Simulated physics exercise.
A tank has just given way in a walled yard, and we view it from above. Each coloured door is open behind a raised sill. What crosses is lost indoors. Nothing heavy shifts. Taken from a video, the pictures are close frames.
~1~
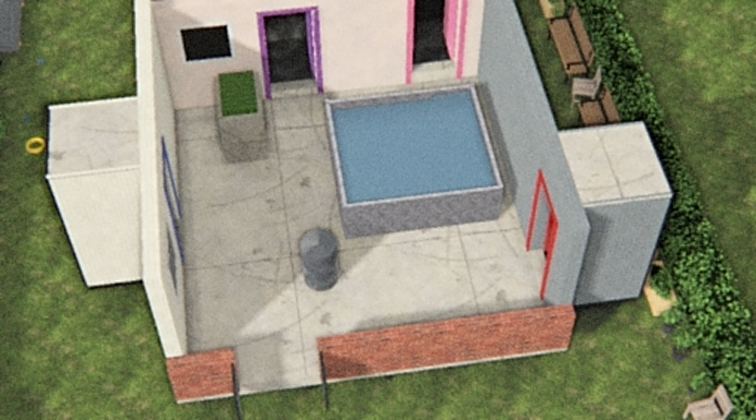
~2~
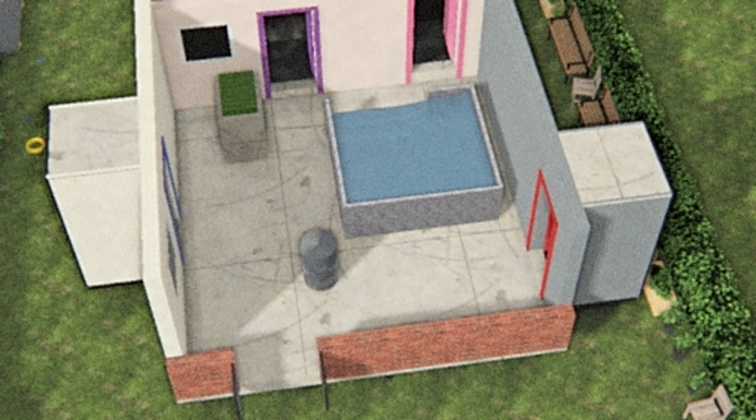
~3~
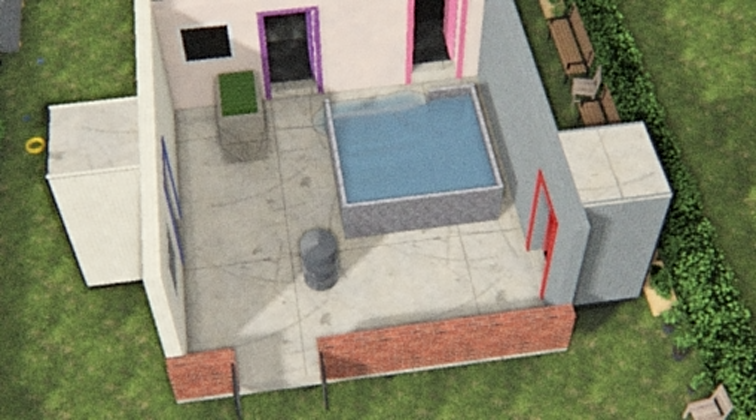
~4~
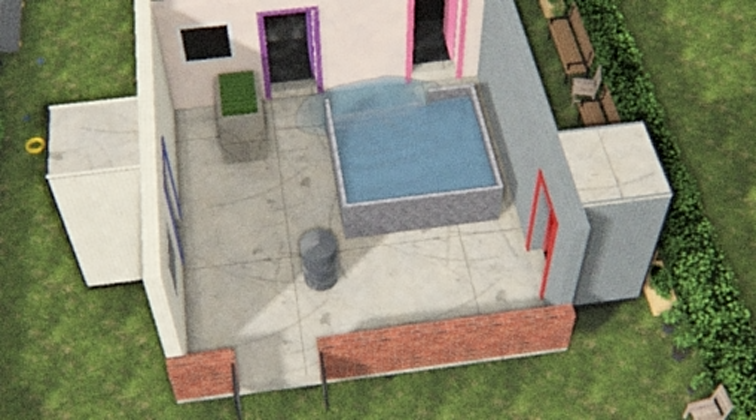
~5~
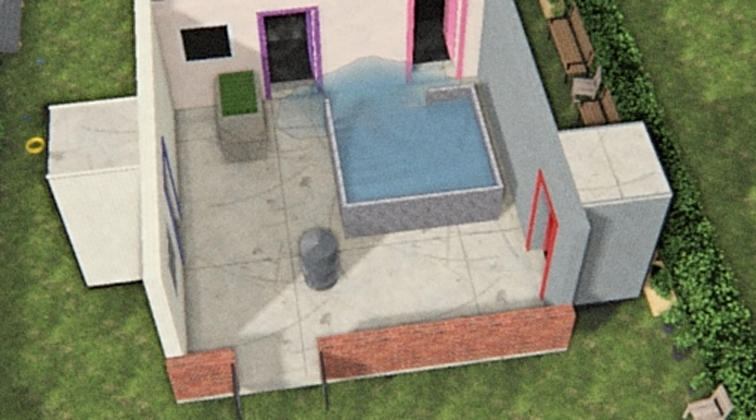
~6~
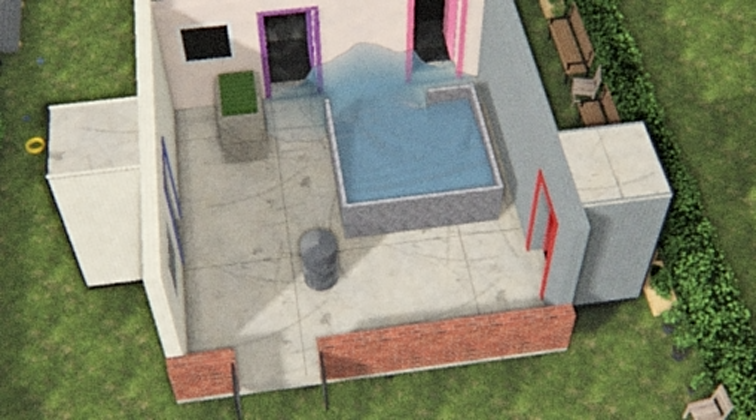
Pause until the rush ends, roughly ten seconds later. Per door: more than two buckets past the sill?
One by one: I expect the purple door to let through too much. I expect the pink door to let through too much. I expect the red door to let through too much. I expect the blue door to let through too much.
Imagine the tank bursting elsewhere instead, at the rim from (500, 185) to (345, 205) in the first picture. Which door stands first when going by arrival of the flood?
It's the red door.
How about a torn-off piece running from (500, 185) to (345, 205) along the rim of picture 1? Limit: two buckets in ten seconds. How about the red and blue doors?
Note - red door: Past the mark, blue door: Past the mark.
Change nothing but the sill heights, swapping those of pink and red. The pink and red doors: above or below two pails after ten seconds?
Pink door runs over, red door stays within.
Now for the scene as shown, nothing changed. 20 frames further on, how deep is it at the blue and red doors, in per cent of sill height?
I'd put it at close to 160 and 230 per cent.
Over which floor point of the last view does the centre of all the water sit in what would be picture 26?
It is around (375, 165).
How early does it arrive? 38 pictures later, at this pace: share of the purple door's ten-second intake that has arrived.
Roughly 95 per cent.
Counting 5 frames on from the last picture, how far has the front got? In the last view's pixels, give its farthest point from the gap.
About (175, 111).
A moment on, water covers 20 % of the floor; the purple door over two buckets in, the pink door under two buckets in, the red door not reached, the blue door not reached.
Next, water covers 40 % of the floor; the purple door far over two buckets in, the pink door over two buckets in, the red door not reached, the blue door not reached.
Then, water covers 80 % of the floor; the purple door far over two buckets in, the pink door far over two buckets in, the red door under two buckets in, the blue door wet at the sill, nothing in.
Later, water covers 95 % of the floor; the purple door far over two buckets in, the pink door far over two buckets in, the red door under two buckets in, the blue door under two buckets in.
In the end, water covers 100 % of the floor; the purple door far over two buckets in, the pink door far over two buckets in, the red door far over two buckets in, the blue door over two buckets in.
